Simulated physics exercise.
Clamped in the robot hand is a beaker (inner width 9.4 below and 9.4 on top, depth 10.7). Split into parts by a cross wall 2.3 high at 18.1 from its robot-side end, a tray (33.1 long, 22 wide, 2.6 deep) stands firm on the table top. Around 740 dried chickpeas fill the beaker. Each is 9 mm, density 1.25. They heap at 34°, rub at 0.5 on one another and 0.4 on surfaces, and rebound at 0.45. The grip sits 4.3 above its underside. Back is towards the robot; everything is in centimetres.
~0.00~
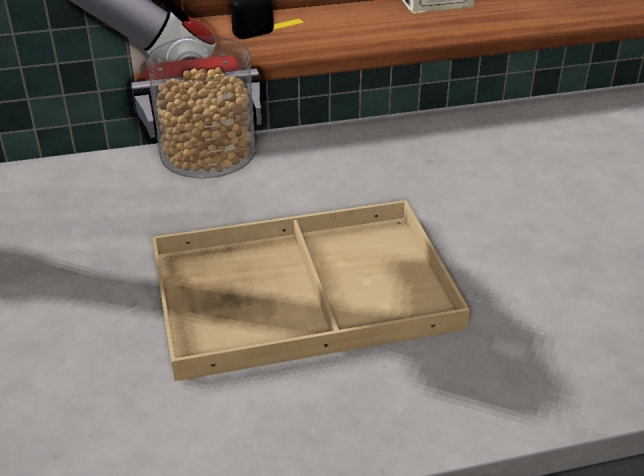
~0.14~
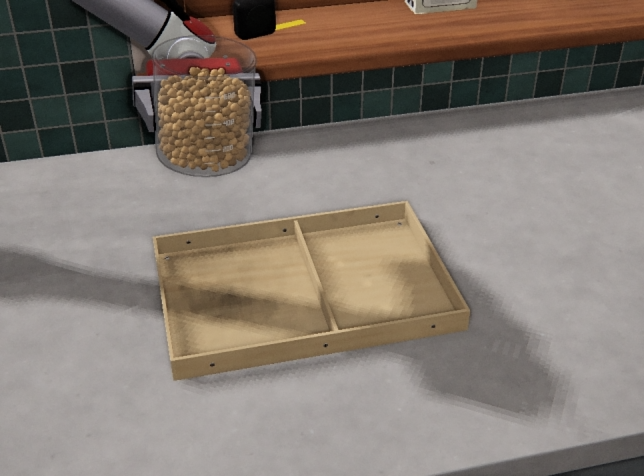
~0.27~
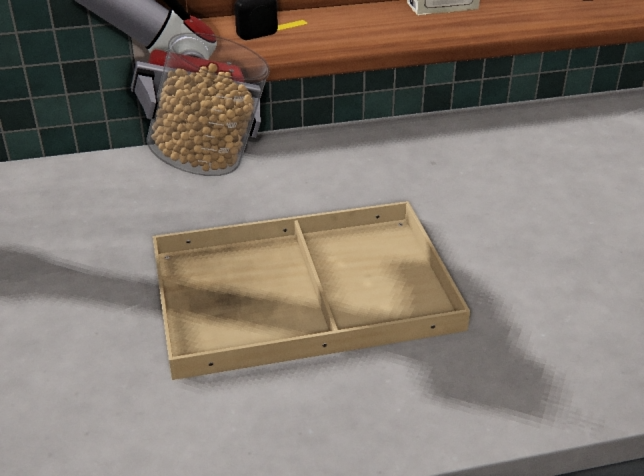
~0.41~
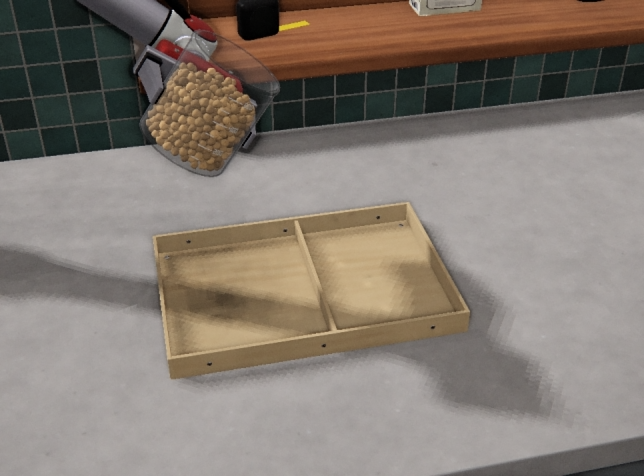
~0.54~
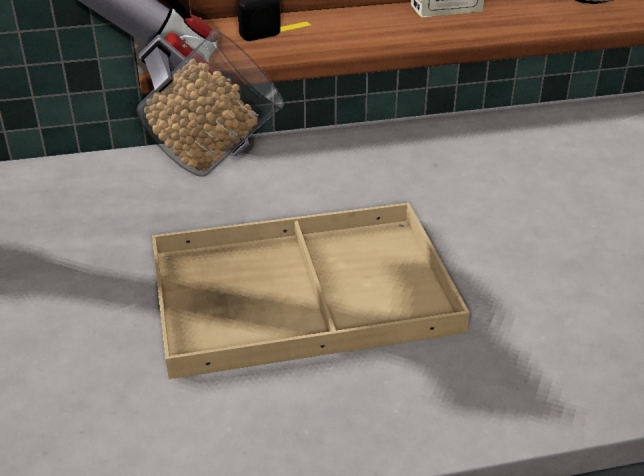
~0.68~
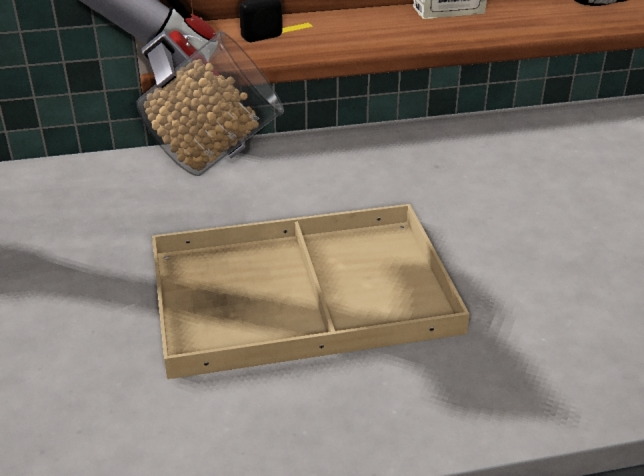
A robot hand steadily tilts a clear beaker of chickpeas behind a divided wooden tray.
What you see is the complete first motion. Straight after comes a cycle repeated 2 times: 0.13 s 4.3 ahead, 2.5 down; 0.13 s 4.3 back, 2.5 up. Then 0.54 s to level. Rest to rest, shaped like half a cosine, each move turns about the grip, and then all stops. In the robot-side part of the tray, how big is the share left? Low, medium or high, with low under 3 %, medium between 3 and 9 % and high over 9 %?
Low.
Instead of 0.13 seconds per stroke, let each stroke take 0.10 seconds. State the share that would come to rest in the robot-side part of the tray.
That gives about 0 percent.
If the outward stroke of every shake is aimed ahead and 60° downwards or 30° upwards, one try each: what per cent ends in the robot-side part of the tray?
Try one gives about 0 in a hundred, try two about 10 in a hundred.
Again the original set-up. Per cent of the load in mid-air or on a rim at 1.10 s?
Roughly 1 per cent.
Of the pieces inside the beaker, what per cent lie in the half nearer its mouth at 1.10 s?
Around 35 percent.
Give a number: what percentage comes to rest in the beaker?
Around 95 per cent.
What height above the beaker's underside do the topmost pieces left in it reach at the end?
I'd say close to 10.5 cm.
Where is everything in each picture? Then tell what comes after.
Beaker middle at (204, 108), level; upper third of the load around (203, 100), from x 160 to 250, top at y 70; 742 in the beaker, in the first picture.
Beaker middle at (204, 107), tilted 5° forward; upper third of the load around (202, 99), from x 160 to 245, top at y 70, in the second picture.
Beaker middle at (206, 106), tilted 19° forward; upper third of the load around (200, 97), from x 155 to 250, top at y 70, in the third picture.
Beaker middle at (208, 106), tilted 35° forward; upper third of the load around (196, 96), from x 150 to 250, top at y 65, in the fourth picture.
Beaker middle at (209, 106), tilted 49° forward; upper third of the load around (195, 94), from x 150 to 255, top at y 65, in the fifth picture.
Beaker middle at (210, 106), tilted 54° forward; upper third of the load around (195, 93), from x 150 to 255, top at y 65; 742 in the beaker, in the sixth picture.
By 1.10 s, tilted 54° forward, highest piece 26 above the table; 730 in the beaker, 5 in the far-side part, 1 in the robot-side part, 6 in flight or on a rim.
By 1.53 s, tilted 18° forward, highest piece 30 above the table; 717 in the beaker, 12 in the far-side part, 10 in the robot-side part, 3 on the table or floor.
By 1.94 s, level, highest piece 31 above the table; 717 in the beaker, 13 in the far-side part, 9 in the robot-side part, 3 on the table or floor.
By 2.99 s, level, highest piece 31 above the table; 717 in the beaker, 13 in the far-side part, 9 in the robot-side part, 3 on the table or floor.
Final count, 717 in the beaker, 13 in the far-side part, 9 in the robot-side part, 3 on the table or floor. That is 1 % in the robot-side part of the tray.
